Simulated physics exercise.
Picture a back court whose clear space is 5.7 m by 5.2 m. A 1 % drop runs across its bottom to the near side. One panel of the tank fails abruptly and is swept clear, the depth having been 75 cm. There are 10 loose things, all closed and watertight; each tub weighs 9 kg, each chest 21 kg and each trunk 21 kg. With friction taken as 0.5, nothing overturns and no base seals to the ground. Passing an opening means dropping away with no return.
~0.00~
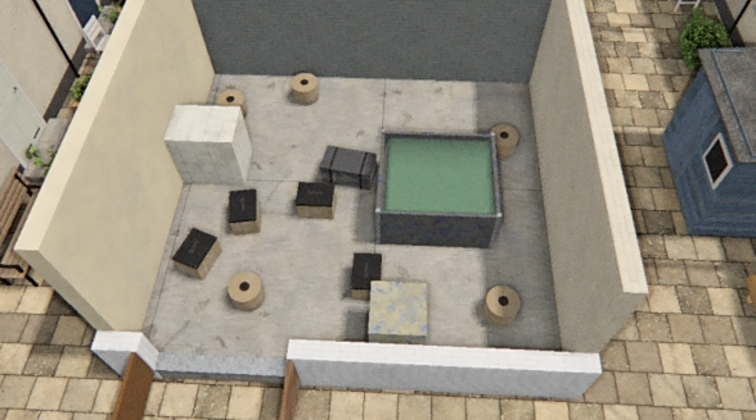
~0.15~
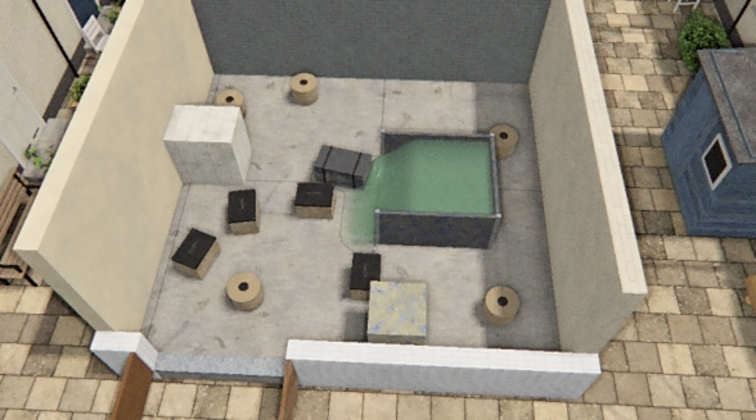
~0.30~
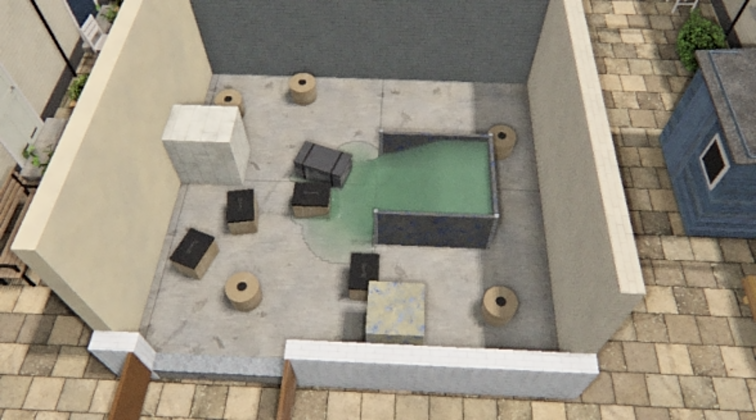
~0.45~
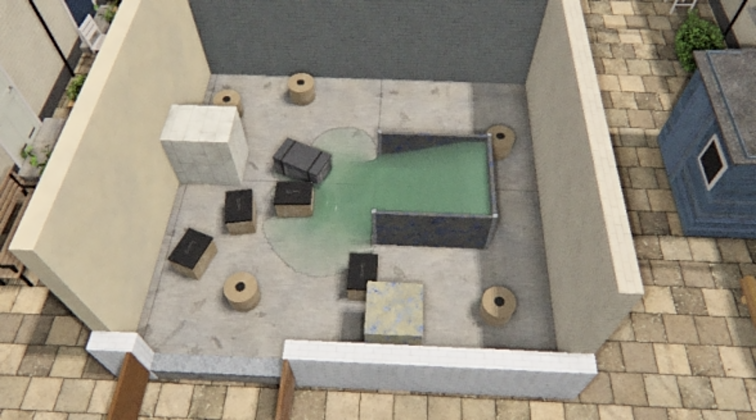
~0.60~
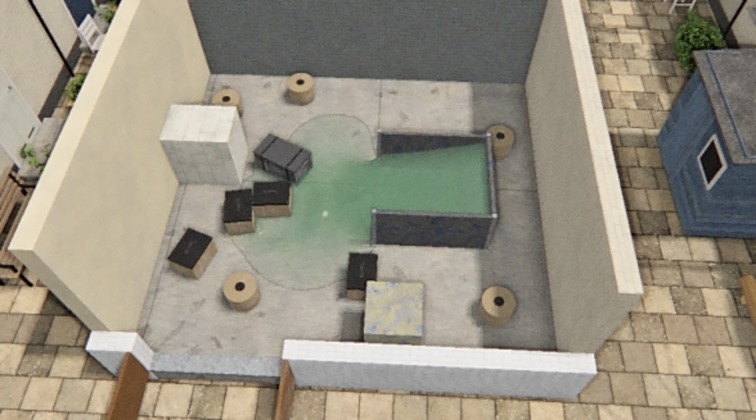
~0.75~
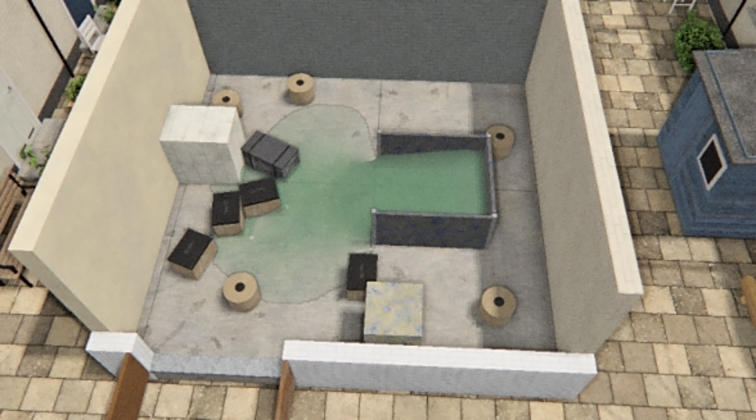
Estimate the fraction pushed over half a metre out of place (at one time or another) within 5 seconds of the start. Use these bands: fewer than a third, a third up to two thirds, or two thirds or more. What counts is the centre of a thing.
It falls in two thirds or more.
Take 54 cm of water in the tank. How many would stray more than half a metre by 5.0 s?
7.
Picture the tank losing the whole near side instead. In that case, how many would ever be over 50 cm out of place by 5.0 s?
Then the count would be 5.
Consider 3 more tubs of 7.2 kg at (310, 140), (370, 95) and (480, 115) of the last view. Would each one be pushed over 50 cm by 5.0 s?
Outcome: Breaks the threshold first, breaks the threshold next, stays within last.
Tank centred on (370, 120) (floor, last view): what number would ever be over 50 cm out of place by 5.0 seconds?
Count: 4.
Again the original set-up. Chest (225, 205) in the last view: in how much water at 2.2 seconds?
Roughly 32 cm.
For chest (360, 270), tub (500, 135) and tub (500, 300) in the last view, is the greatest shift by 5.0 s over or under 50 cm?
Listed in sequence: Lower; lower; lower for the last.
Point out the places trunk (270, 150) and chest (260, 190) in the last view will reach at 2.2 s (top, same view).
First near (256, 67), second near (193, 177).
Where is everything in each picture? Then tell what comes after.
A trunk at (349, 160), on the bottom; a chest at (315, 193), on the bottom; 2.3 m2 under water; 0 of 10 have shifted, in the first frame.
A trunk at (342, 160), on the bottom, 9 cm from its start; a chest at (314, 194) rests on the ground; 3.1 m2 under water; 1 of 10 have shifted, in the second frame.
A trunk at (323, 158) rests on the ground, 37 cm from its start; a chest at (311, 193) rests on the ground; 4.2 m2 under water; 1 of 10 have shifted, in the third frame.
A trunk at (302, 156), on the bottom, 68 cm from its start; a chest at (293, 192) rests on the ground, 27 cm from its start; 5.6 m2 under water; 2 of 10 have shifted, in the fourth frame.
A trunk at (282, 152), on the bottom, 100 cm from its start; a chest at (271, 192) rests on the ground, 60 cm from its start; 7.3 m2 under water; 2 of 10 have shifted, in the fifth frame.
A trunk at (269, 149) rests on the ground, 121 cm from its start; a chest at (258, 190), on the bottom, 79 cm from its start; 9.1 m2 under water; 3 of 10 have shifted, in the sixth frame.
After 1.1 s 3 of 10 are over 50 cm from their spots; 1 afloat.
After 2.2 s 6 of 10 are over 50 cm from their spots; 5 afloat.
After 3.5 s 7 of 10 are over 50 cm from their spots; 4 afloat.
After 5.0 s 6 of 10 are over 50 cm from their spots, and 7 have been at some point; 1 afloat.
